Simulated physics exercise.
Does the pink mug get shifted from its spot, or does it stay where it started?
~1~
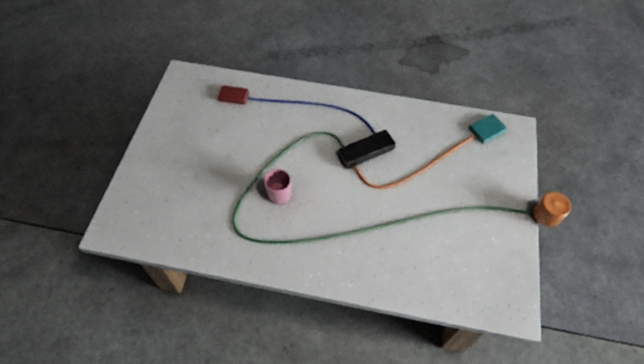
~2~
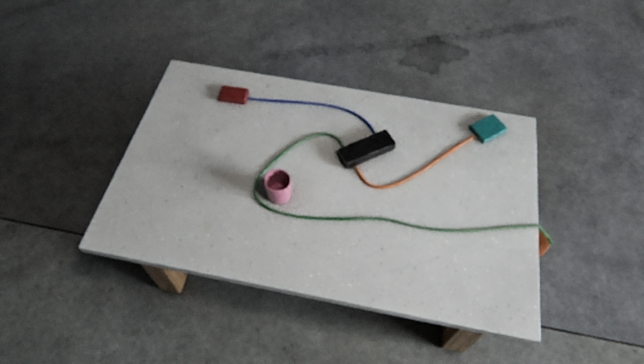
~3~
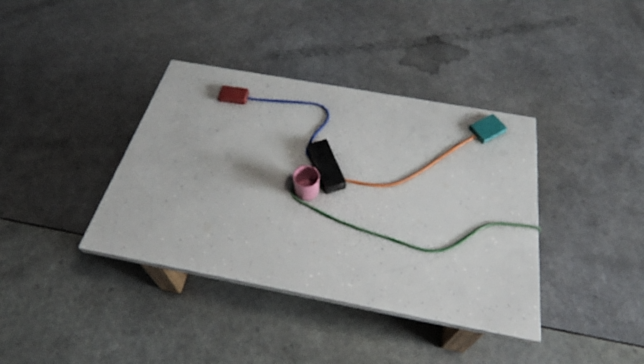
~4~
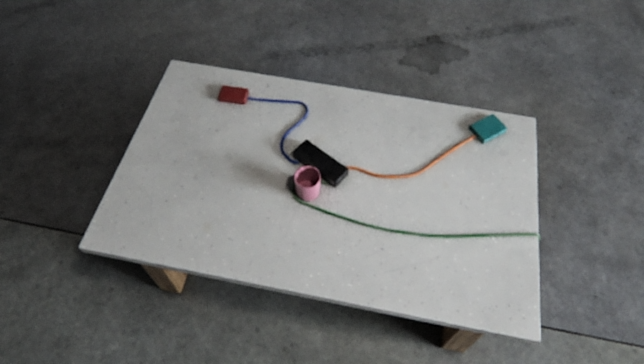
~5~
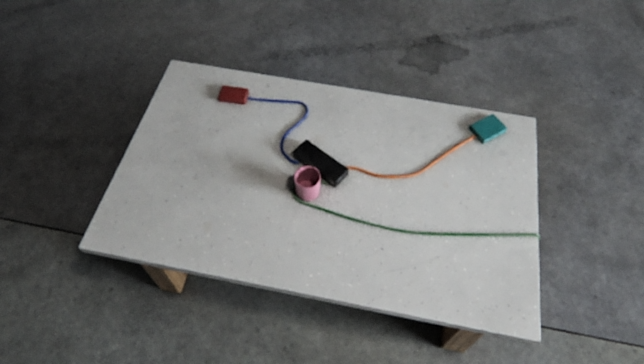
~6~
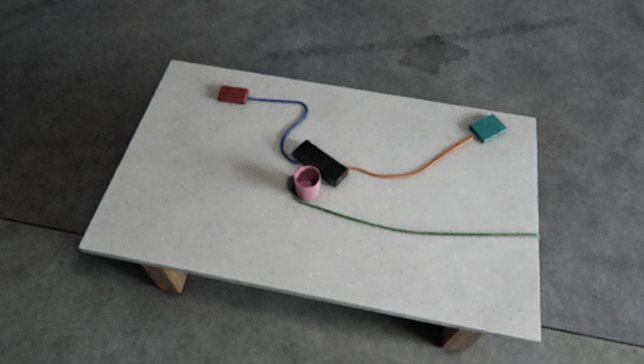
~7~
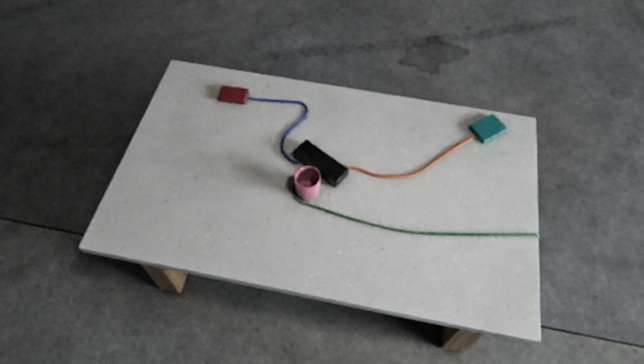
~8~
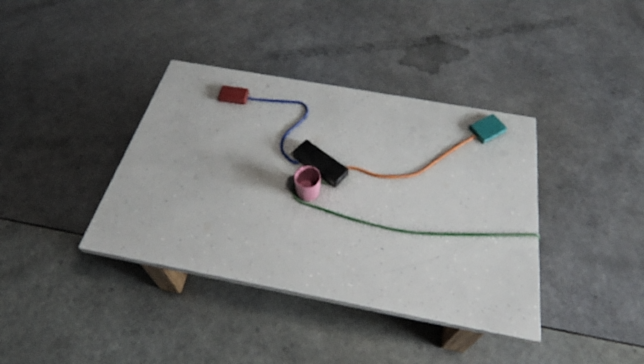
The pink mug gets shifted a little to the right and ends up beside the black strip, which has also moved. The teal charger stays put.
